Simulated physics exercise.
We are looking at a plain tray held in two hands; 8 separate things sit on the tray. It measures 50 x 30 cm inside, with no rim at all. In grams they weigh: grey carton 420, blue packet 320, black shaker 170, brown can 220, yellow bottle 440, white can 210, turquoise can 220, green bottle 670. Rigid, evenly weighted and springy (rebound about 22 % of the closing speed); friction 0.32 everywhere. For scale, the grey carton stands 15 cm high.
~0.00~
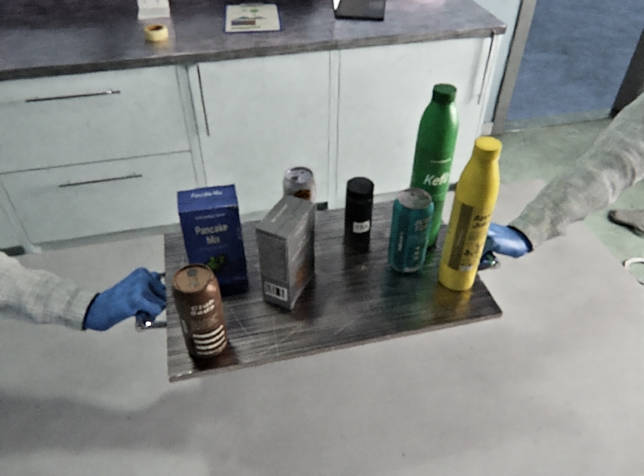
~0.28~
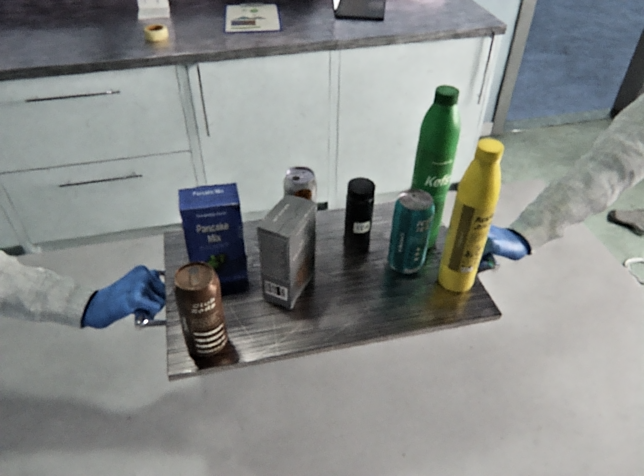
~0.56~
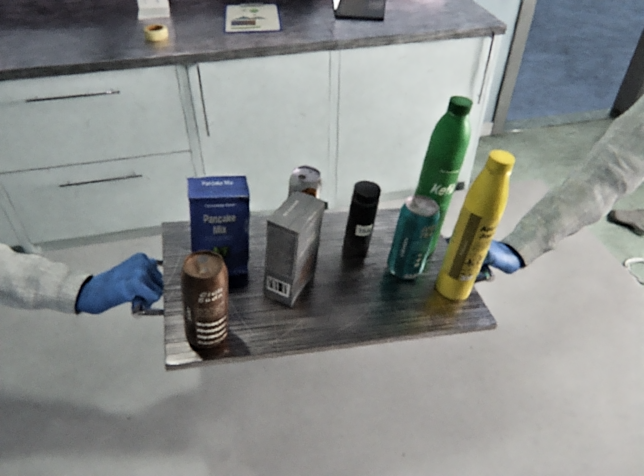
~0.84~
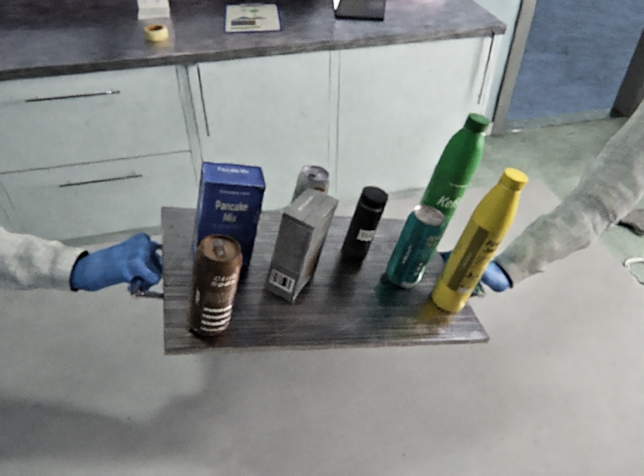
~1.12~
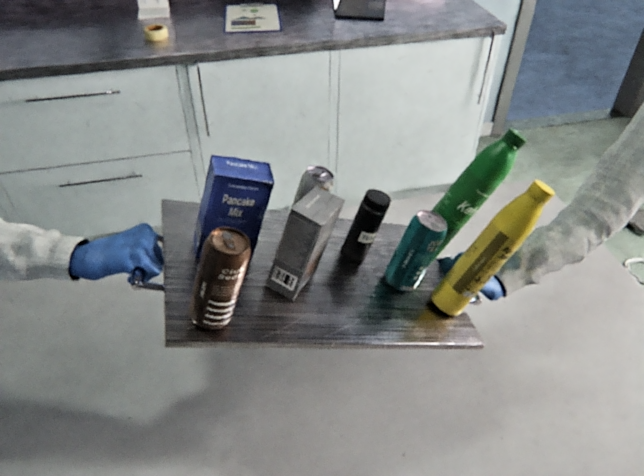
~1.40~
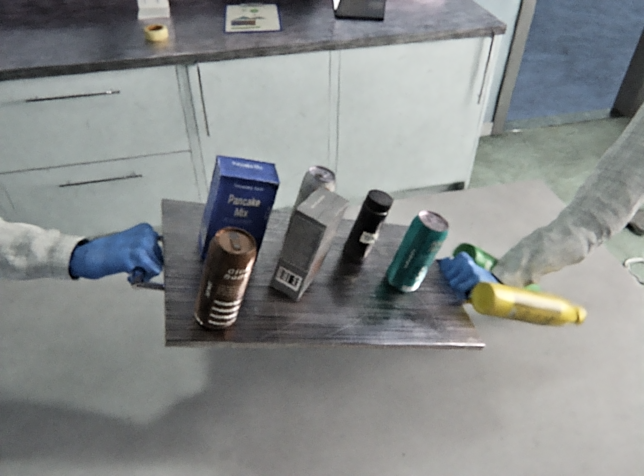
The clip shows two blue-gloved hands holding a flat tray of boxes, cans and bottles as its right side tilts down. The green and yellow bottles lean, then topple at the right edge, while the other items stay standing.
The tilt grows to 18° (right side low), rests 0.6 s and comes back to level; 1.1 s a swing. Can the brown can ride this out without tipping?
The brown can keeps standing.
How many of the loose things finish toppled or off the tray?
2 of them.
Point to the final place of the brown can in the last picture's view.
Around (234, 308).
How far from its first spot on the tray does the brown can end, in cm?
About 5 cm.
After 1.60 s, tray at 18°, right edge down; blue packet moved 2 cm; grey carton moved 2 cm.
After 2.20 s, tray at 13°, right edge down; brown can moved 5 cm near (246, 289); blue packet moved 6 cm; grey carton moved 5 cm.
In the end (3.4 s), off the tray and tipped over, yellow bottle and green bottle; not toppled but over 5 cm from the start, grey carton and blue packet; the other 4 under 5 cm from the start. At the end, from the last picture's camera, brown can near (234, 308).
